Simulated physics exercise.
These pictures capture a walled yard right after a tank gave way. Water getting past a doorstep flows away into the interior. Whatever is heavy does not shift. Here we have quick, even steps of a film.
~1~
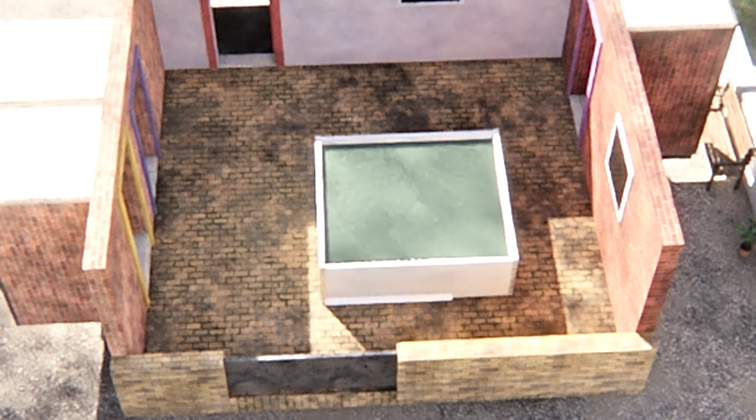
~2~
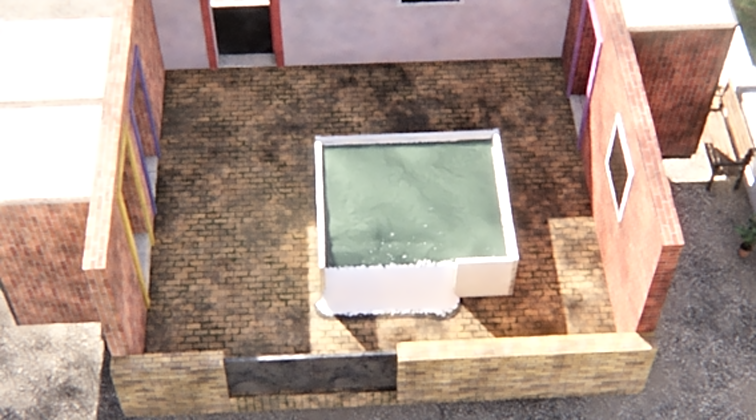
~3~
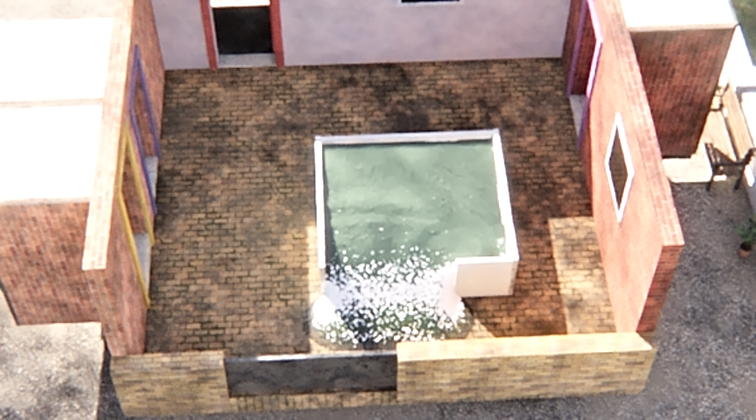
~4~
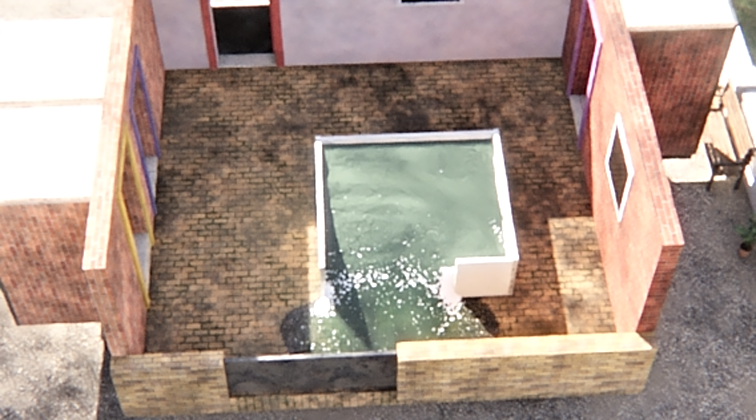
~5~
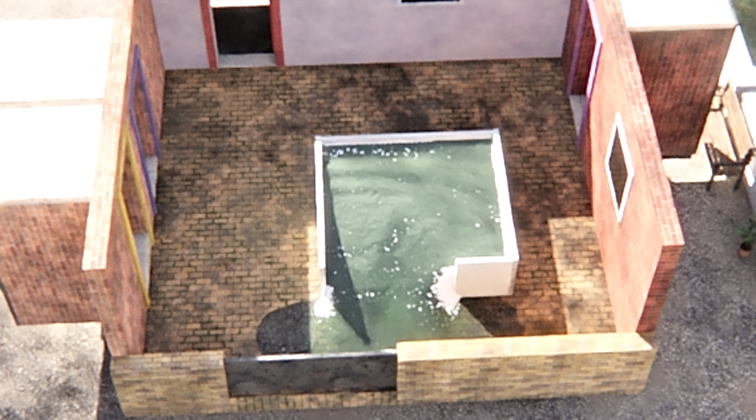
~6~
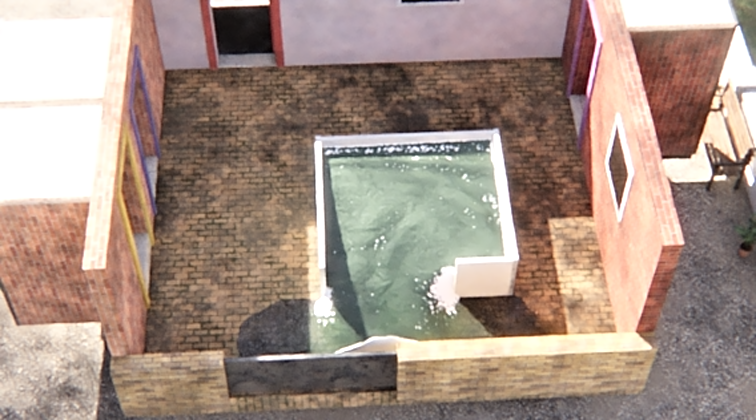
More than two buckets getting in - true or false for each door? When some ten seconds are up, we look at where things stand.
Yellow door: False; purple door: True; red door: True; blue door: False.
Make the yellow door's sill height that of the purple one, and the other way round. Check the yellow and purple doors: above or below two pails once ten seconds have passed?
Yellow door: Exceeds the limit; purple door: Falls short.
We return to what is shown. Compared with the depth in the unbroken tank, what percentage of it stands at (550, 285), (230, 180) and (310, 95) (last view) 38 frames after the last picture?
Going place by place: 14 %, 8 % and 14 %.
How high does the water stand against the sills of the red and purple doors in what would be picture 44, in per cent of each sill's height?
The first is near 320 per cent, the second near 140 per cent.
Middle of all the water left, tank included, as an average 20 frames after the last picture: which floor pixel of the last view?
Roughly (375, 264).
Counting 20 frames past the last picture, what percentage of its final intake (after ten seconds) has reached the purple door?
That share would be near 0 %.
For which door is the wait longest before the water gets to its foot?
I'd go with the red-painted one.
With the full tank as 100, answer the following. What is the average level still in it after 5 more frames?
Roughly 62 %.
A moment on, water covers 20 % of the floor; the yellow door not reached, the purple door not reached, the red door not reached, the blue door not reached.
Next, water covers 35 % of the floor; the yellow door wet at the sill, nothing in, the purple door not reached, the red door not reached, the blue door not reached.
Then, water covers 70 % of the floor; the yellow door wet at the sill, nothing in, the purple door wet at the sill, nothing in, the red door wet at the sill, nothing in, the blue door wet at the sill, nothing in.
Later, water covers 95 % of the floor; the yellow door wet at the sill, nothing in, the purple door wet at the sill, nothing in, the red door far over two buckets in, the blue door wet at the sill, nothing in.
In the end, water covers 100 % of the floor; the yellow door wet at the sill, nothing in, the purple door over two buckets in, the red door far over two buckets in, the blue door wet at the sill, nothing in.
